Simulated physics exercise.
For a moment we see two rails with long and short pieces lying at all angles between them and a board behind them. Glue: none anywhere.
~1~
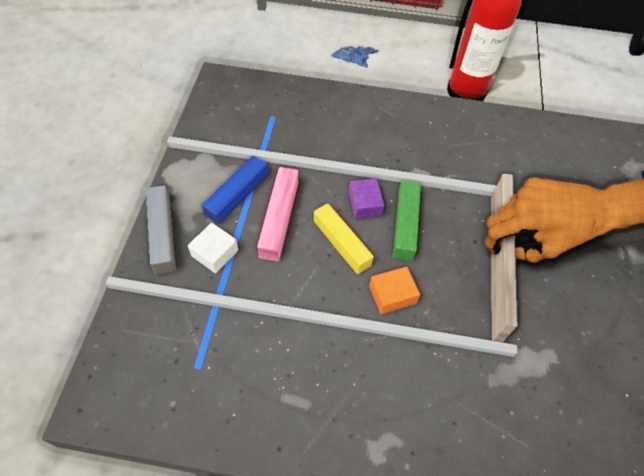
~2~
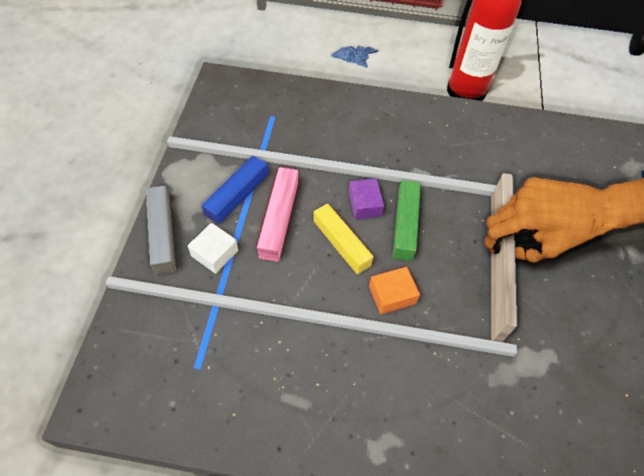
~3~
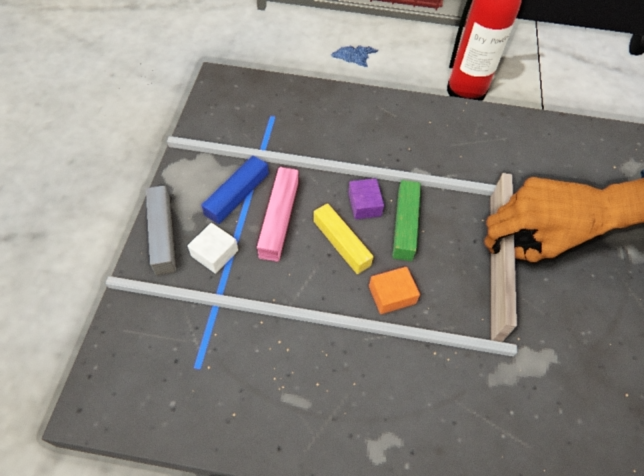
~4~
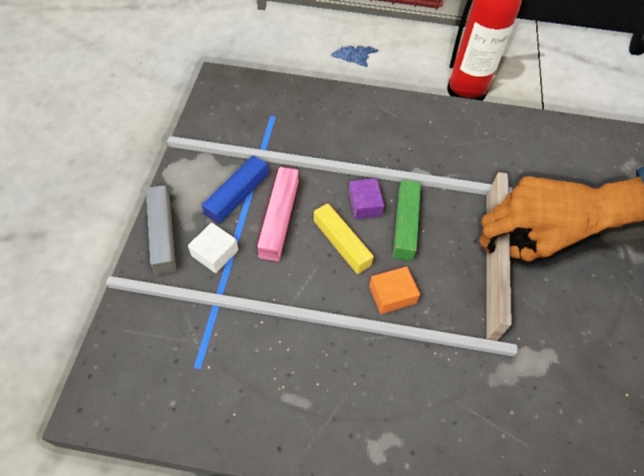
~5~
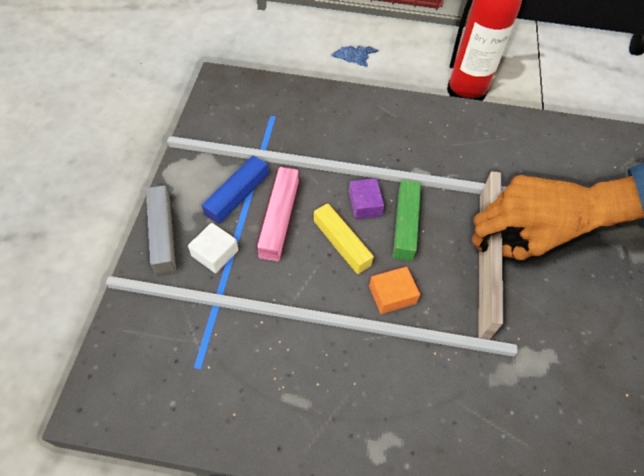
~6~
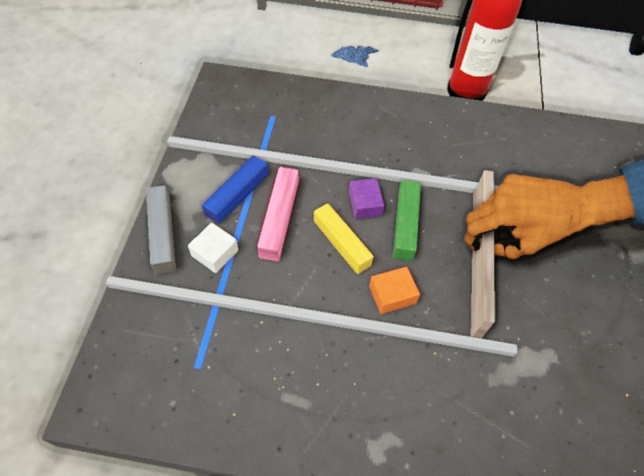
A gloved orange hand grips an upright wooden board at the right end of two pale rails and, after barely moving, slides it slightly left. Seen from above at an angle, the rails cross a dark slab on a marble surface, a red extinguisher behind. Between them, grey, blue, white, pink, yellow, purple, orange and green pieces lie still around a blue line, the camera fixed.
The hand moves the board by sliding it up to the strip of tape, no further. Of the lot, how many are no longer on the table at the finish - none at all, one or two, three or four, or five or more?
By the finish, none at all are off it.
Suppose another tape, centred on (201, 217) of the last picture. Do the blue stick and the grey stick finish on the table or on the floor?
Outcome: Blue stick goes missing, grey stick goes missing.
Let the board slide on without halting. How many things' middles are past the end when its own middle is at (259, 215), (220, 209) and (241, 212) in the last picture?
First 0, then 1, then 0.
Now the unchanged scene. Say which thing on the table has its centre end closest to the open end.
That would be the grey stick.
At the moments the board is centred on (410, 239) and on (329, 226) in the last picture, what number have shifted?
Answer - first 2, then 5.
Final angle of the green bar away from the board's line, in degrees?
Out of line by around 0°.
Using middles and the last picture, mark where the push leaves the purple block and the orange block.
Going in order: First (221, 174), then (205, 269).
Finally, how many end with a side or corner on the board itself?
Contact count: 2.
Early on, none off yet; grey stick at rest near (161, 229); white block at rest near (214, 248); blue stick at rest near (236, 189).
A while later, none off yet; grey stick moving near (156, 230); white block travelled about its own width near (189, 249); blue stick travelled a little near (204, 183).
Finally, the number that fall off is zero.
